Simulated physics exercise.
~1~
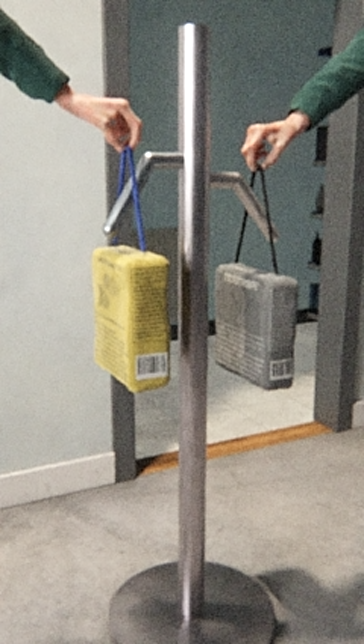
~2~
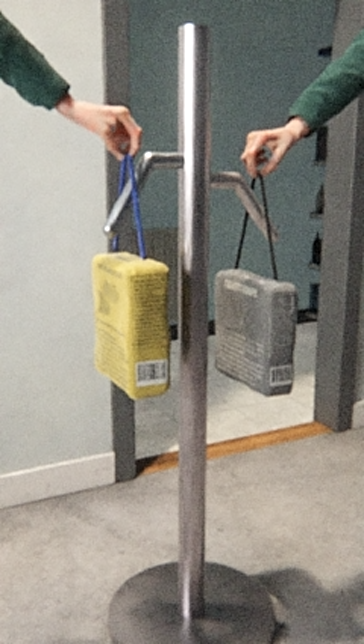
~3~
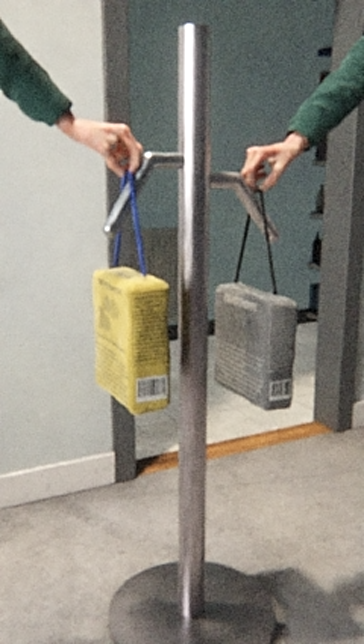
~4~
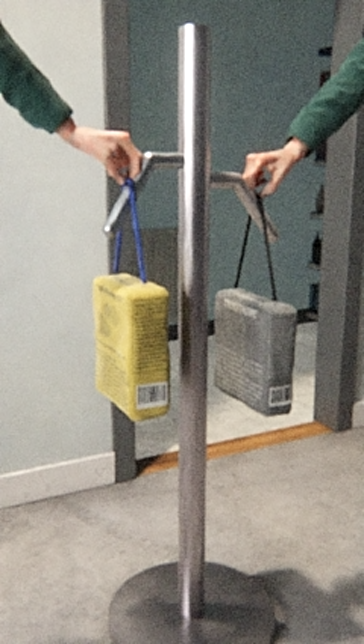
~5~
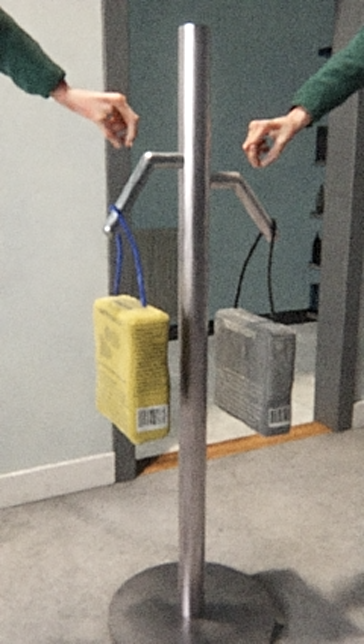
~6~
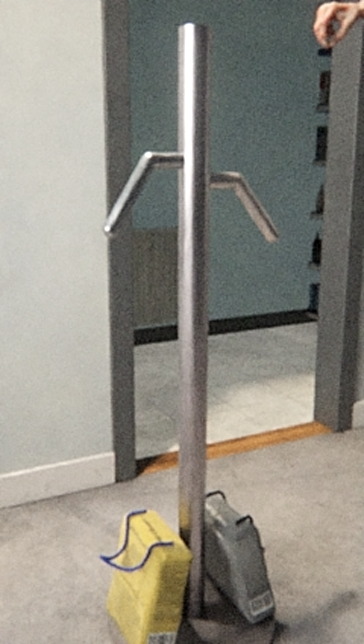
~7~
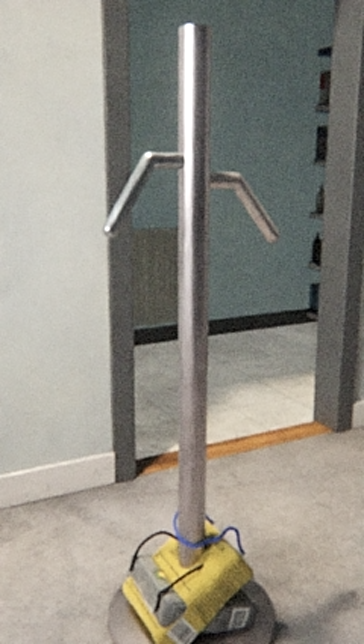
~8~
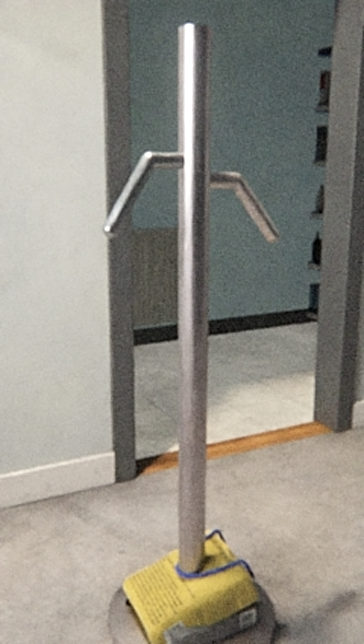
A yellow bag and a grey bag were lowered by their loops onto the downward-sloping pegs of a metal stand, but once the hands let go, both slid off and dropped, ending in a heap on their sides around the pole's base.
